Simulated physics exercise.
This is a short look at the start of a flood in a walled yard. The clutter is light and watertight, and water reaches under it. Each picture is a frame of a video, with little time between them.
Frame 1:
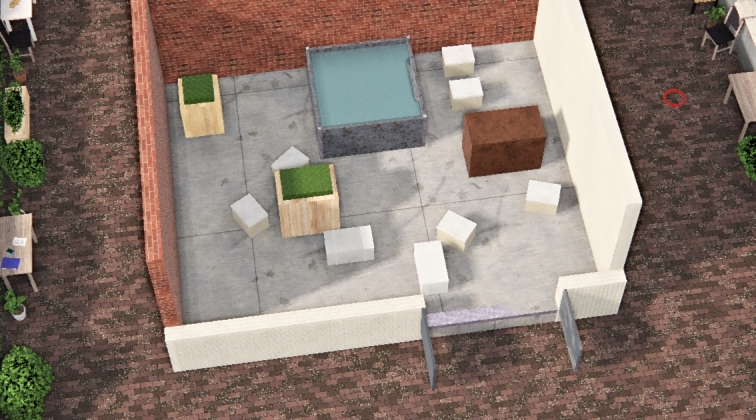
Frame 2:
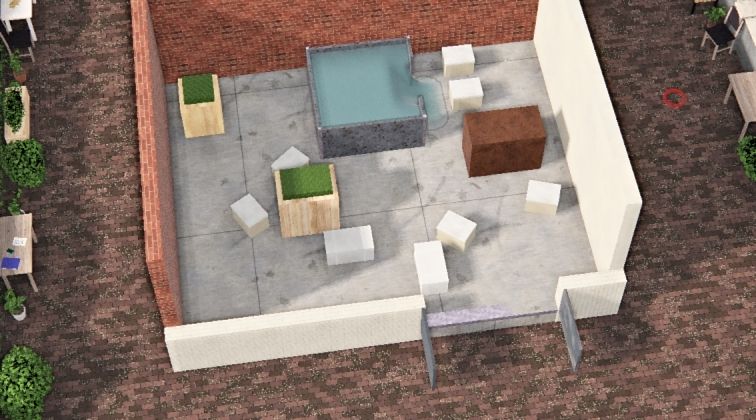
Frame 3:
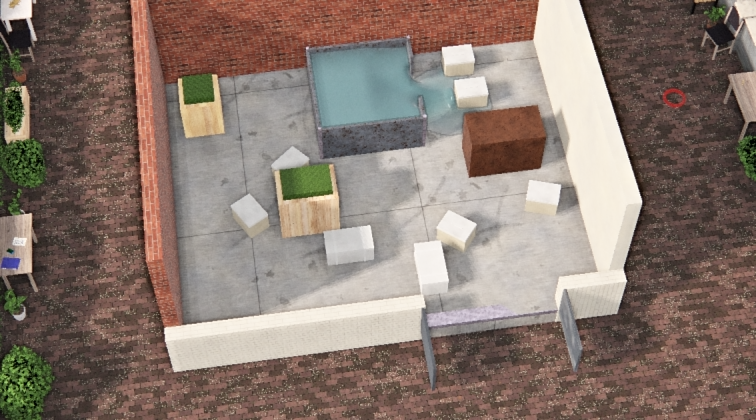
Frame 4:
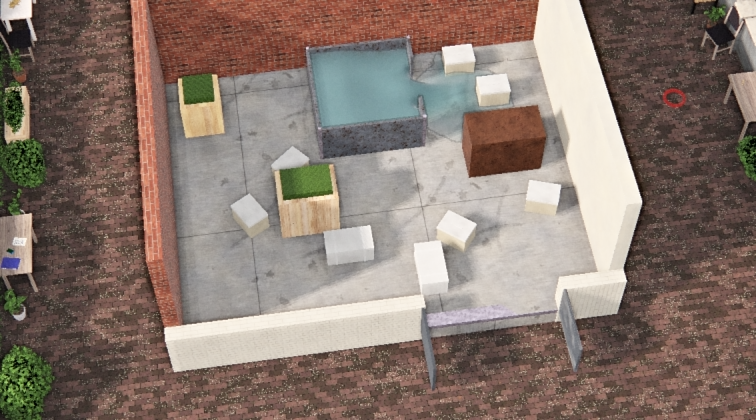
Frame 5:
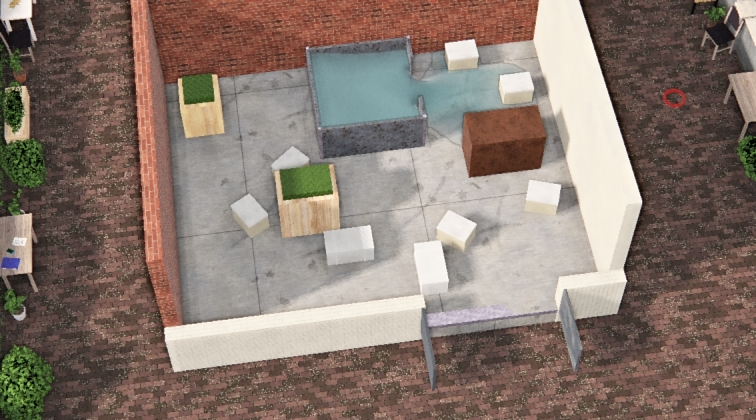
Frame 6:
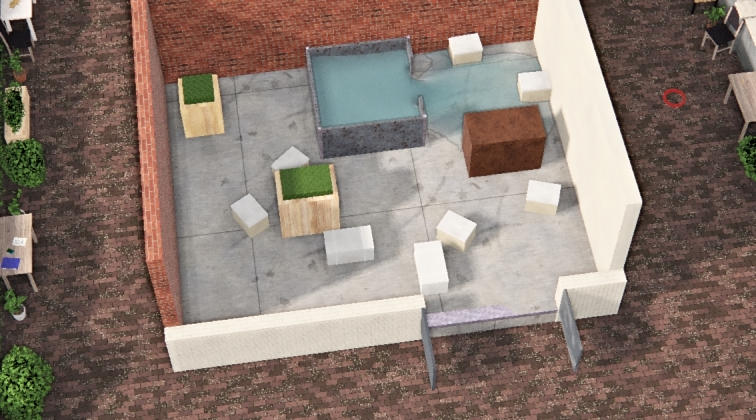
Water pouring from a gap in a raised pool's right side, pushing one white block rightward and nudging another in a walled yard.
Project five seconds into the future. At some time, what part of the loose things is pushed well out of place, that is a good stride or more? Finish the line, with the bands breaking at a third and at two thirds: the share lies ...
The share lies between a third and two thirds.
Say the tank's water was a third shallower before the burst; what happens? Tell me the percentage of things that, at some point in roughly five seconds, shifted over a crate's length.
By my count, 40 %.
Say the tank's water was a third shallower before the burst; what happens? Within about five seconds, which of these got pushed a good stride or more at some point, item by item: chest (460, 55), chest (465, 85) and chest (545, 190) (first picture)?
Object 1: Covered it. Object 2: Covered it. Object 3: Covered it.
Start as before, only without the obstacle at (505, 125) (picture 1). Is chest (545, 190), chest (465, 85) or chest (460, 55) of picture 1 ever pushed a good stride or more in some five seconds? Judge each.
Went the distance, went the distance, went the distance.
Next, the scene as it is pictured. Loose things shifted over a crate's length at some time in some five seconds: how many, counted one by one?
It comes out at 3.
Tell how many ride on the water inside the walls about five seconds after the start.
I get 2.
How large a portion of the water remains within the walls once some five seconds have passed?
Roughly 96 percent.
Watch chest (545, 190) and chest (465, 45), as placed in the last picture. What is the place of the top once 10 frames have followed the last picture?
They should be roughly at (535, 220) and (509, 44).
A moment on, 1 of 8 are well off their spots; 2 afloat.
Next, 3 of 8 are well off their spots; 2 afloat.
Later, 3 of 8 are well off their spots; 2 afloat.
In the end, 3 of 8 are well off their spots, and 3 have been at some point; 2 afloat.
